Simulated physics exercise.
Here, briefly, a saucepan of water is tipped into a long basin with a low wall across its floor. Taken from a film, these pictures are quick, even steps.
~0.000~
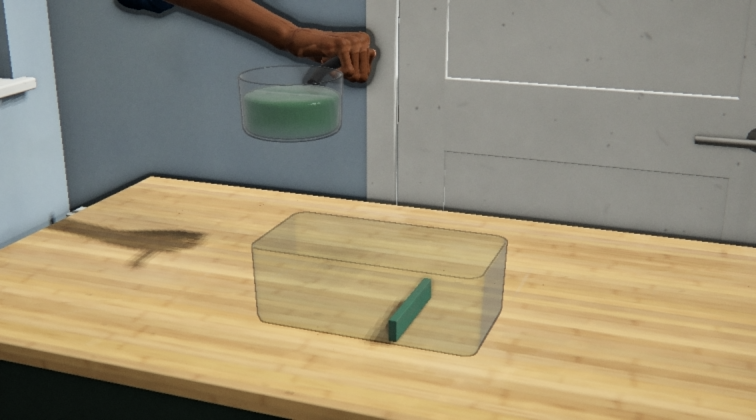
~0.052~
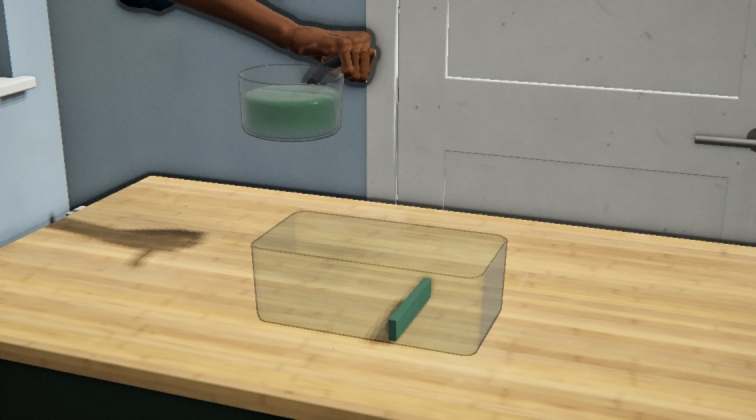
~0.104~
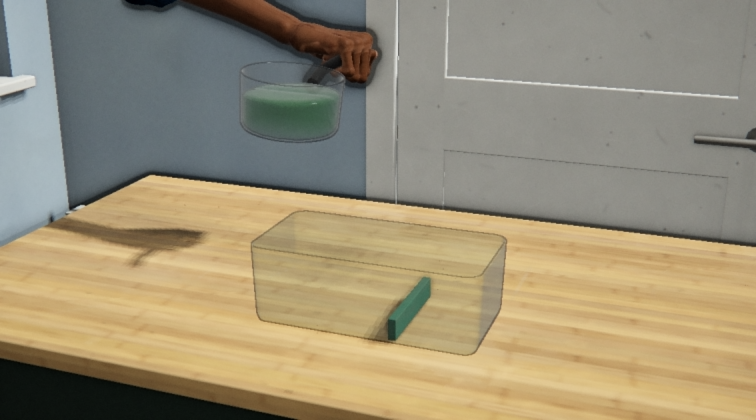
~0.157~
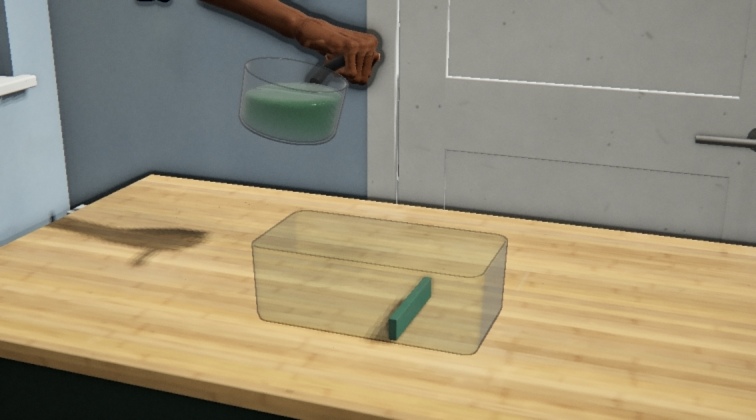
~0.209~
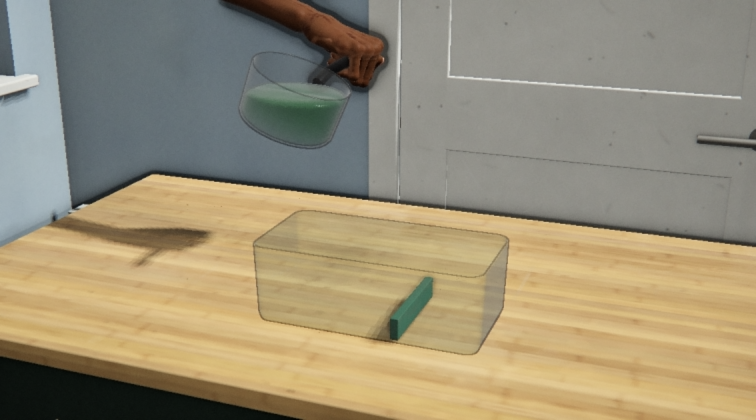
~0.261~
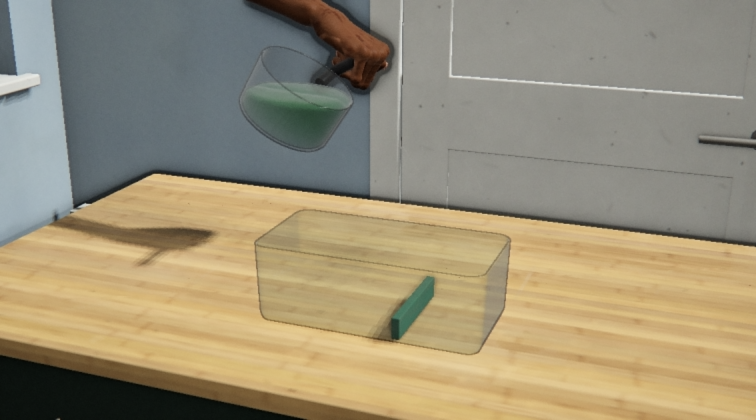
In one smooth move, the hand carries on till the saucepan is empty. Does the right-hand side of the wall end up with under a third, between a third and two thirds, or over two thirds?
The share right of the wall ends up below a third.
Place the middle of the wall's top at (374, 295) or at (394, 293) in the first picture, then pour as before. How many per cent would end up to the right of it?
Note: Roughly 75 % in case one, 35 % in case two.
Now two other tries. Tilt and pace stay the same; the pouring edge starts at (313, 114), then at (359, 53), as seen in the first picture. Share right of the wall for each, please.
First some 15, then 45 per cent.
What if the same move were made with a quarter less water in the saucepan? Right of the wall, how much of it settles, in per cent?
It works out near 10 percent.
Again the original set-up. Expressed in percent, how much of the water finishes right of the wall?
Close to 10 per cent.
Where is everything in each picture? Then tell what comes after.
The first picture shows tilt 0°; pouring edge (338, 80); surface from (250, 90) to (338, 98); the long basin's rim runs from (274, 230) to (496, 259); the wall's top is at (411, 299).
The second picture shows tilt 1°; pouring edge (339, 80); surface from (249, 89) to (339, 97).
The third picture shows tilt 6°; pouring edge (340, 84); surface from (250, 88) to (339, 97).
The fourth picture shows tilt 13°; pouring edge (343, 91); surface from (251, 88) to (341, 98).
The fifth picture shows tilt 22°; pouring edge (346, 99); surface from (252, 87) to (345, 99).
The sixth picture shows tilt 32°; pouring edge (348, 109); surface from (250, 86) to (350, 101).
A moment on, the saucepan is tipped on its side and 42 per cent is still to pour, 10 is left of the wall and 0 right of it.
Next, the saucepan is tipped on its side and 14 per cent is still to pour, 69 is left of the wall and 2 right of it.
Then the saucepan is tipped on its side and 4 per cent is still to pour, 80 is left of the wall and 7 right of it.
Later the saucepan is tipped on its side and 1 per cent is still to pour, 86 is left of the wall and 8 right of it.
Finally, 88 per cent lies left of the wall, 8 right of it and 4 outside.
